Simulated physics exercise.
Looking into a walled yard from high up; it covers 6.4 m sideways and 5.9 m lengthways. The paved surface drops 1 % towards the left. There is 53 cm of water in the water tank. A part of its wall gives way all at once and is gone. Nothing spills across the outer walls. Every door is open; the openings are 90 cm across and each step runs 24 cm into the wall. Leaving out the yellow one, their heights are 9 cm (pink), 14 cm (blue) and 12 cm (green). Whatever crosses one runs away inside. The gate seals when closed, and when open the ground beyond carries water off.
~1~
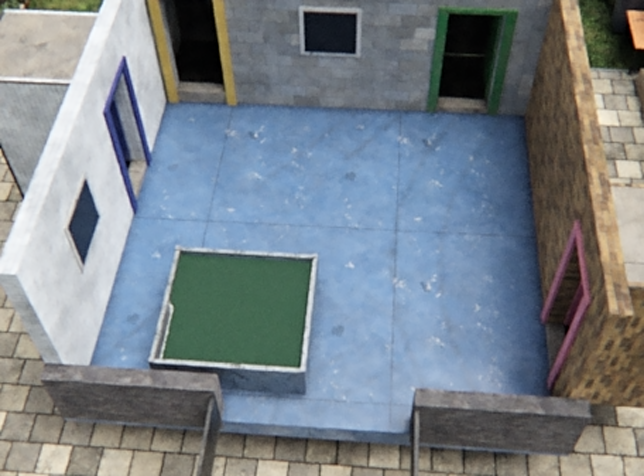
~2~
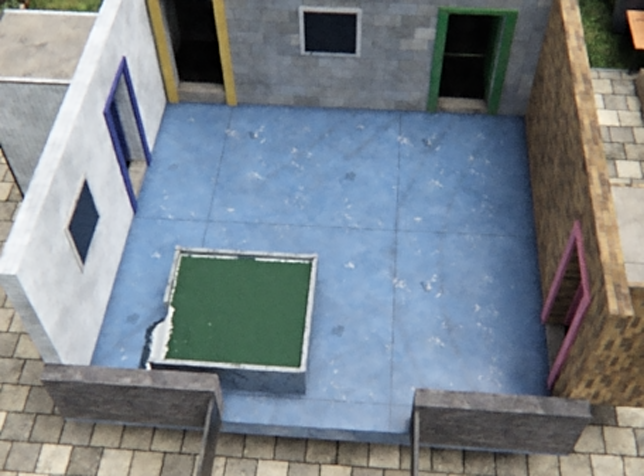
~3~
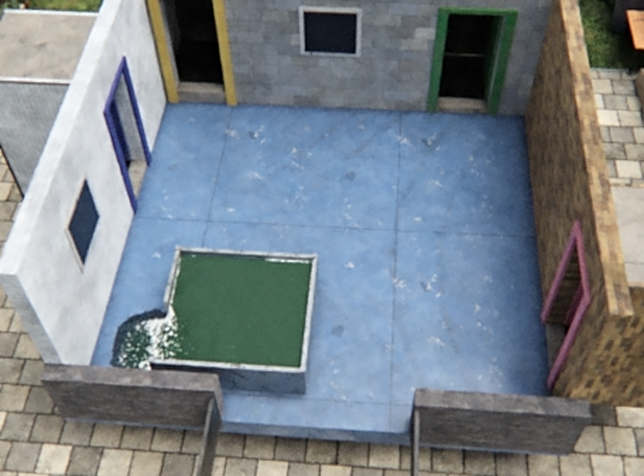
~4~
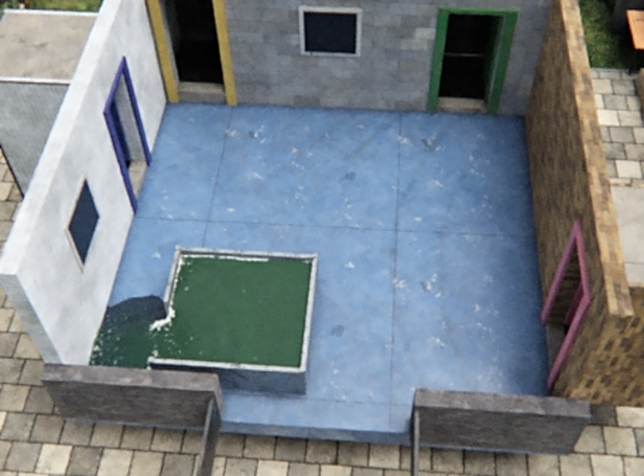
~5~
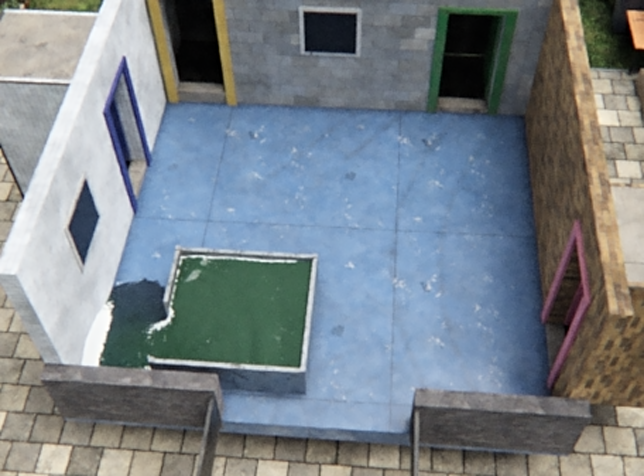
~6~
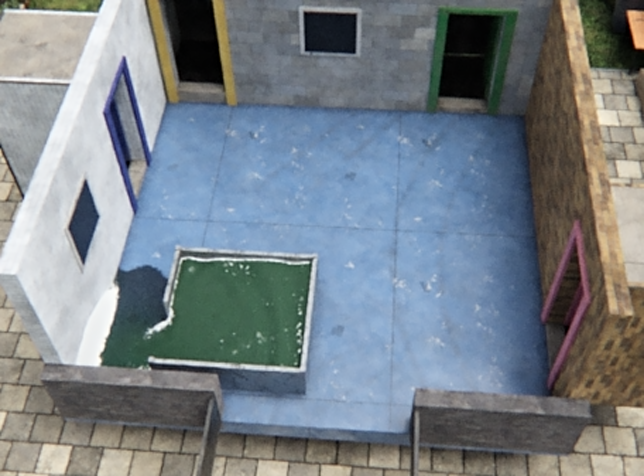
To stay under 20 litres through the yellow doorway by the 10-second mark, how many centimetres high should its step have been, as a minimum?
At least 14.5 cm or so.
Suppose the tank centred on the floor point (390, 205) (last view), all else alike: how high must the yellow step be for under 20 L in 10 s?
Some 11.5 cm.
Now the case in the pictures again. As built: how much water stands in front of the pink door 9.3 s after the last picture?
Roughly 1.0 cm deep.
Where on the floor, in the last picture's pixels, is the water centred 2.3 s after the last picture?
At about (200, 307).
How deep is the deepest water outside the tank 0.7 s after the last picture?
About 48 cm.
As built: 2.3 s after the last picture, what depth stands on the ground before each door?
In cm: Pink 0, blue 5, yellow 7, green 0.
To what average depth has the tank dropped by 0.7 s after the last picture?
About 38 cm.
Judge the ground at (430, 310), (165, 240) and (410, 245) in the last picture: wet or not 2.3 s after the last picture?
In turn: Still dry, wet, dry.
Then, 0.7 s after the last picture water covers 10 % of the floor, deepest (48 cm) near (104, 361); it has not reached the yellow door.
Then, 2.3 s after the last picture water covers 35 % of the floor, deepest (30 cm) near (82, 395); 7 cm at the yellow door, 0 litres in over its 25 cm step.
Then, 9.3 s after the last picture water covers 80 % of the floor, deepest (12 cm) near (82, 395); 9 cm at the yellow door, 0 litres in over its 25 cm step.
At the yellow door as built, the water peaked near 21 cm, 2.5 s after the last picture.
With a step of 12 cm, 45 litres would have come in within the 10 s; with 16 cm, 10 litres. So under 20 litres takes about 14.5 cm.
